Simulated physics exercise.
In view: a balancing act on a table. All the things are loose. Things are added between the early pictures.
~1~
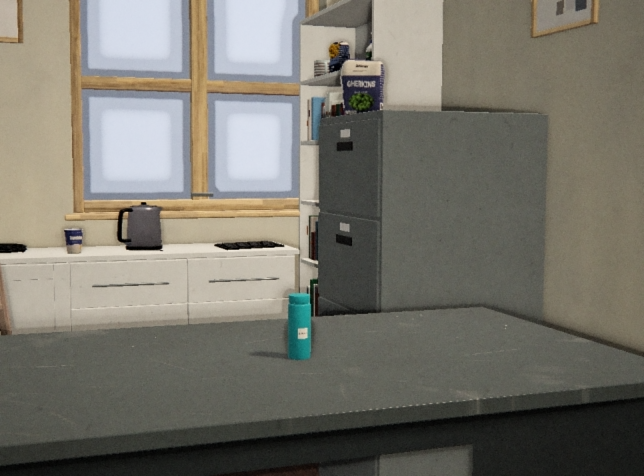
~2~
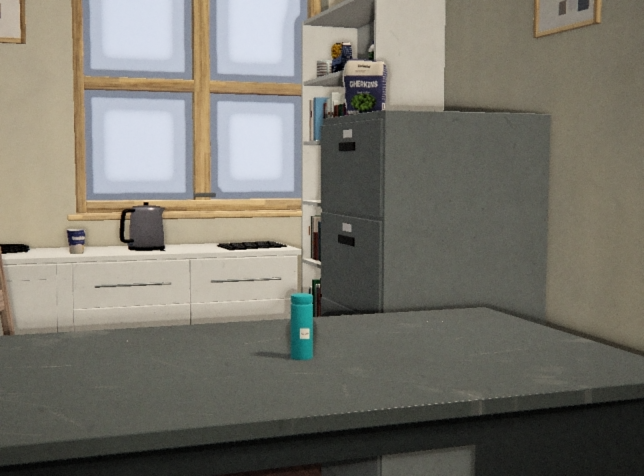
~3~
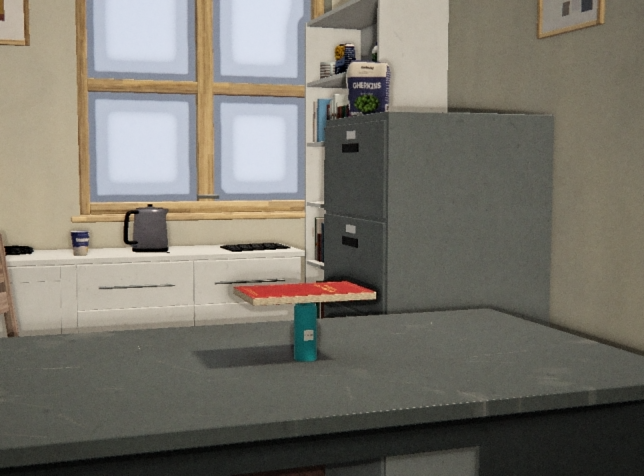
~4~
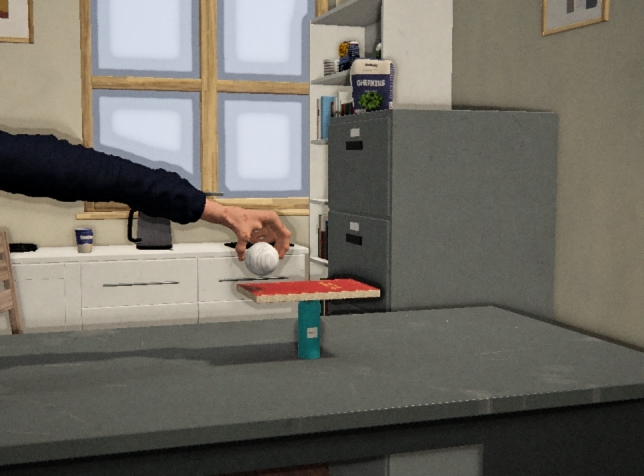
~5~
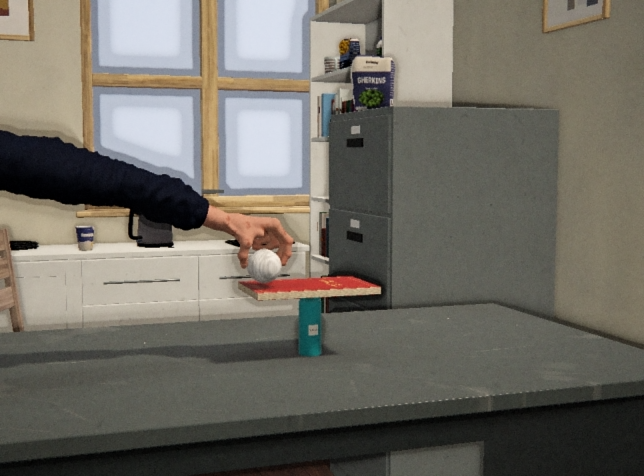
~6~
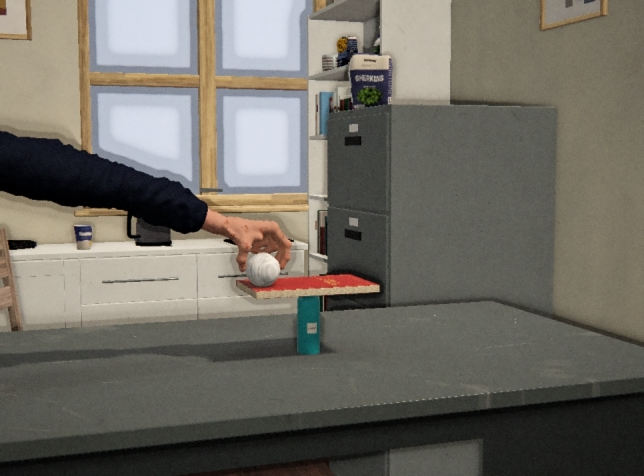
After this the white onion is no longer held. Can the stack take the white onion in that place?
Here the stack comes apart.
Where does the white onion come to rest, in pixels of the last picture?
Around (231, 347).
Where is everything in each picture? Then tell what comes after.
In the first picture, the last thing is not in view yet.
In the second picture, the last thing is not in view yet.
In the third picture, the last thing is not in view yet; red book (303, 293).
The fourth picture shows still above its spot; white onion (261, 259); red book (307, 290).
The fifth picture shows still above its spot; white onion (264, 266); red book (308, 288).
The sixth picture shows in place under the hand; white onion (263, 270); red book (306, 286).
Then, 0.40 s past the last view, white onion now fallen; red book rocked 60° from its first pose.
Then, 0.50 s past the last view, red book rocked 66° from its first pose.
Then, 0.70 s past the last view, red book now fallen; turquoise shaker rocked 38° from its first pose.
Then, 0.80 s past the last view, turquoise shaker now fallen.
Finally, fallen, white onion, red book and turquoise shaker. Final places as the last picture's camera would see them, white onion near (231, 347). The stack gives way.
